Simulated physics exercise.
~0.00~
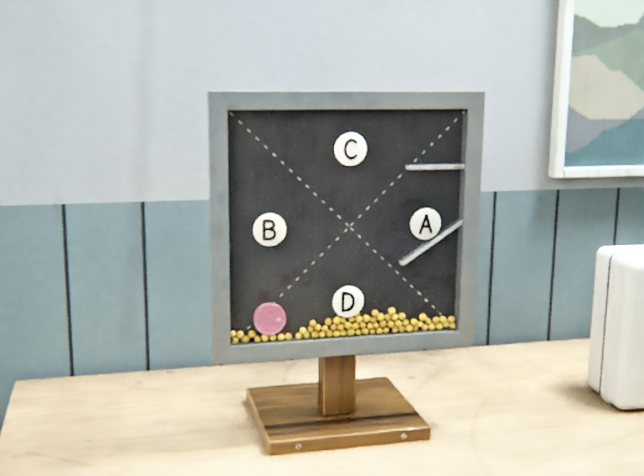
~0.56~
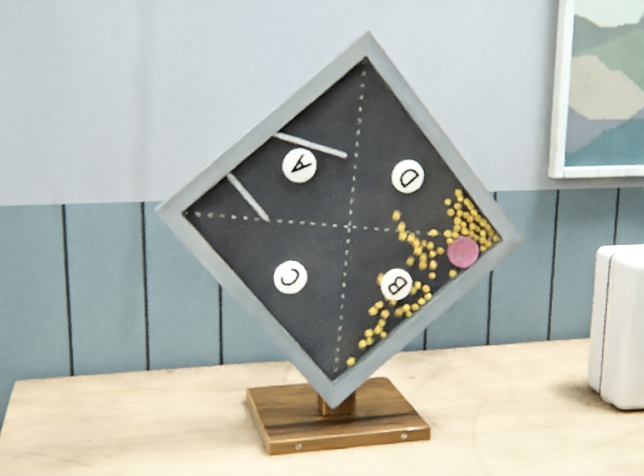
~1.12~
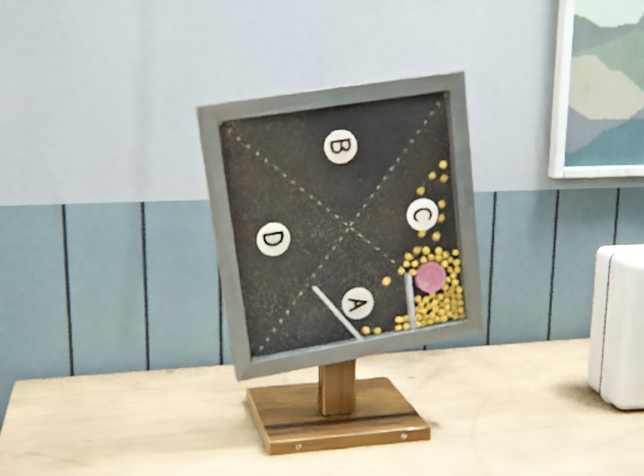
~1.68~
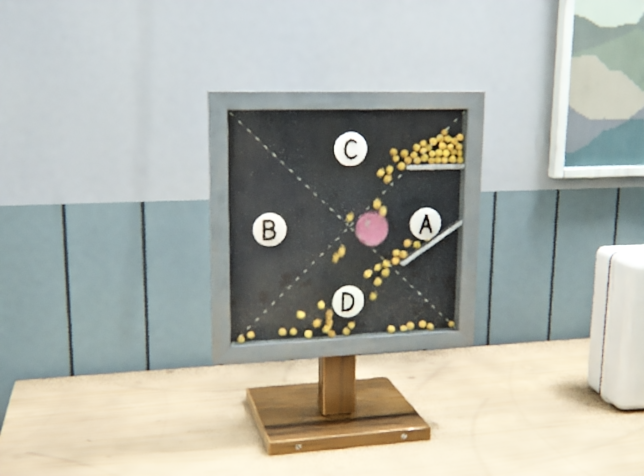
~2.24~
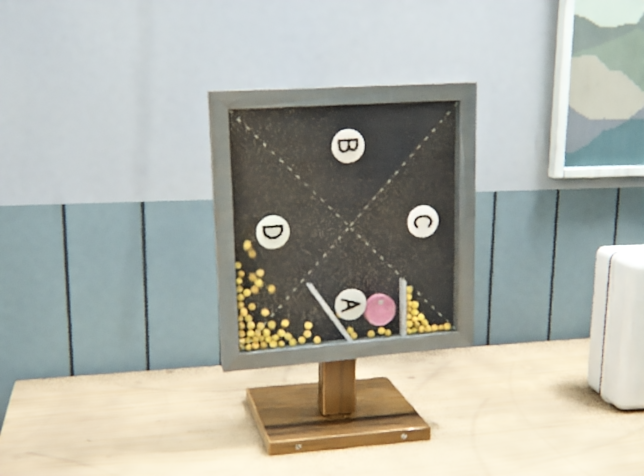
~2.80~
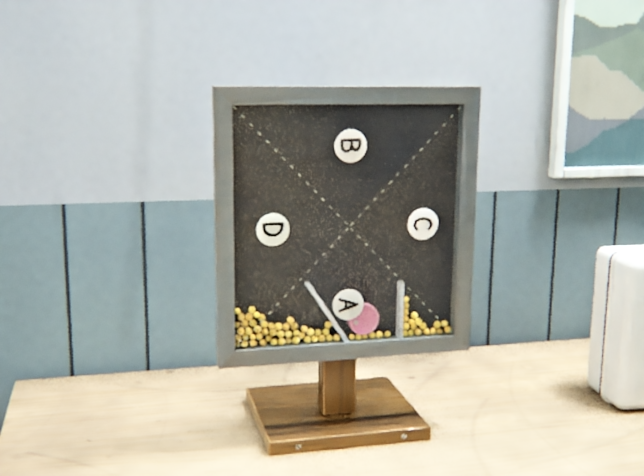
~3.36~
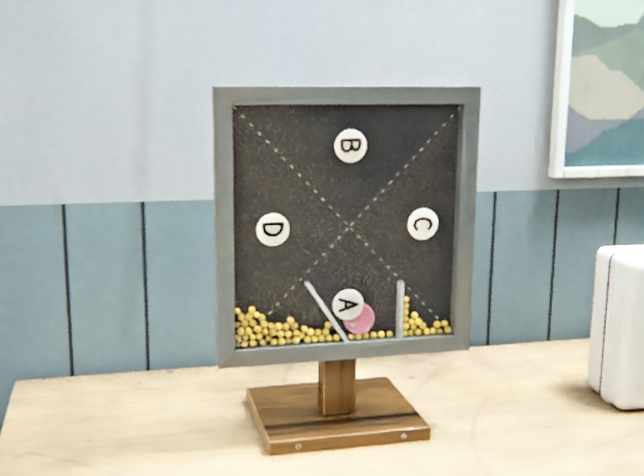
The clip opens on a square, dark-backed display case standing upright on a wooden base, with small yellowish beads and a pink disc lying along its bottom edge below wedge D. The case turns anticlockwise, and the beads and disc tumble to the right as the lettered wedges come around. It completes a full turn, with many beads caught on the upper ledge and others spilling down past the disc. Then it swings back clockwise by a quarter turn. It ends at rest with A at the bottom, the beads settled low and the disc in wedge A between the two bars.
